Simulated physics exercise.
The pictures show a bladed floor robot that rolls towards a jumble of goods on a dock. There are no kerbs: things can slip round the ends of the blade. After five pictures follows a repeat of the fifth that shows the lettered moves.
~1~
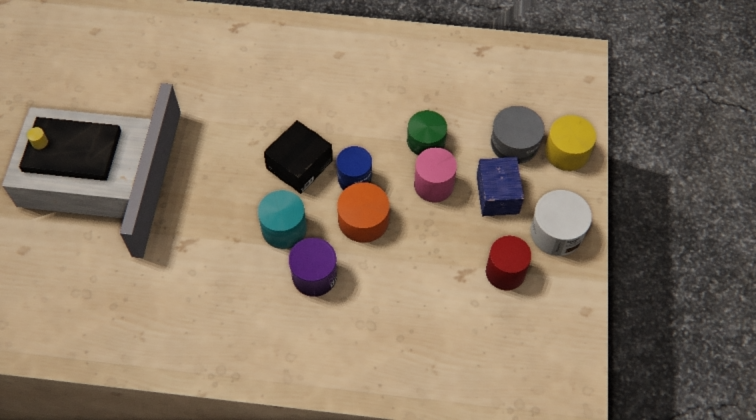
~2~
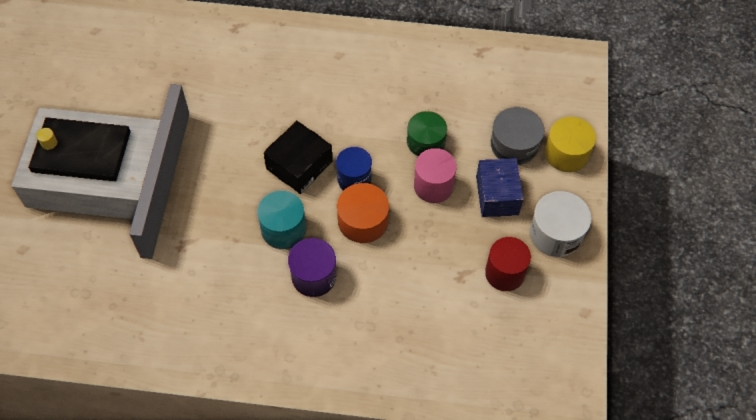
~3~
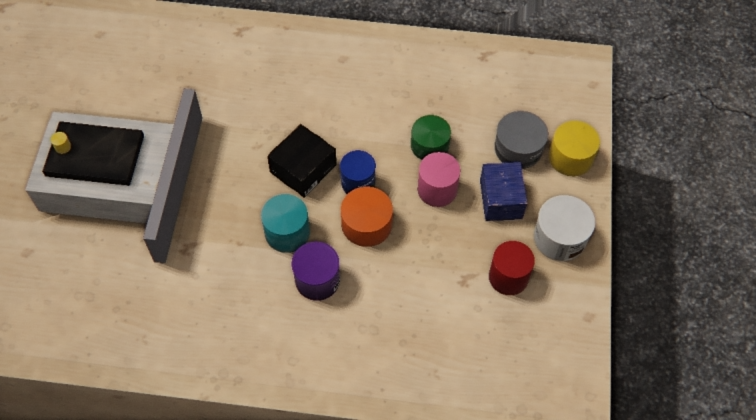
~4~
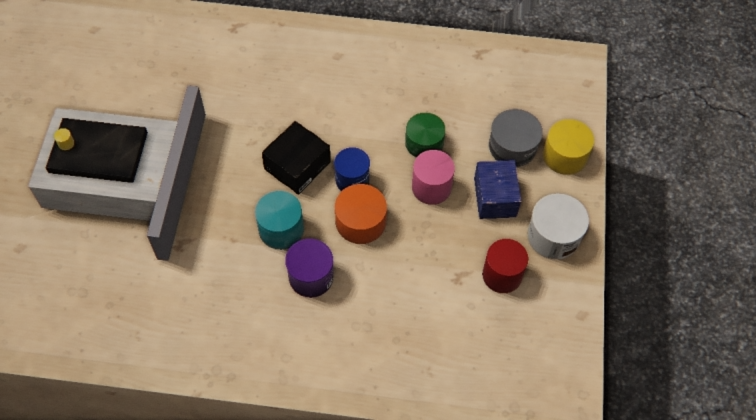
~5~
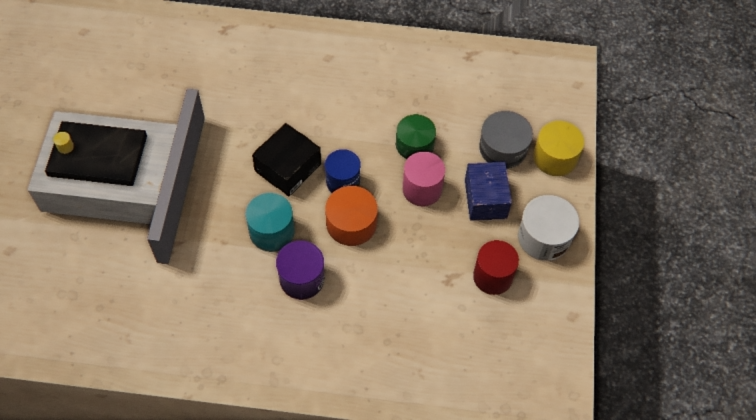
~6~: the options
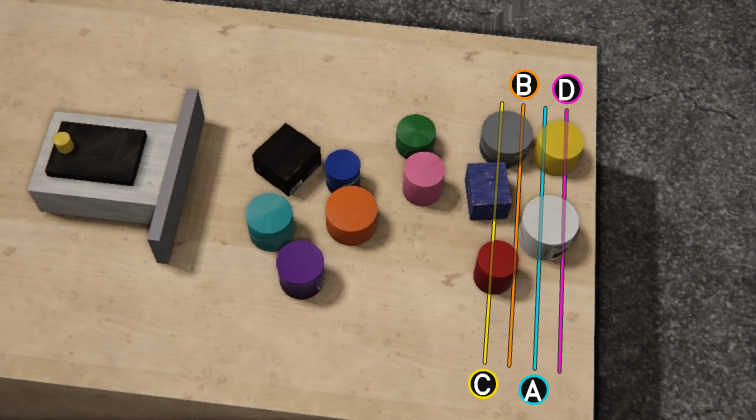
The bladed robot on the left edged slowly to the right across the wooden surface, then barely moved, still short of the colored canisters and the black and blue boxes, which stayed grouped together.
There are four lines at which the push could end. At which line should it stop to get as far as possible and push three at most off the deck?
B is the last line within the limit.
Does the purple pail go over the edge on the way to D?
No.
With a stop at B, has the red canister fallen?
No.
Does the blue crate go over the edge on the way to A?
Yes.
On the marked copy, A at (540, 229); B at (517, 226); C at (494, 223); D at (563, 231).
Following B. Soon after the start, robot (226, 167); purple pail (314, 273); turquoise canister (321, 230).
Later, robot (350, 181); yellow canister (563, 148); white pail (551, 232).
In the end, robot (446, 192); blue crate over the edge; yellow canister over the edge; two fallen.
As for the rest, A drops four; C is within the limit but short; D drops four.
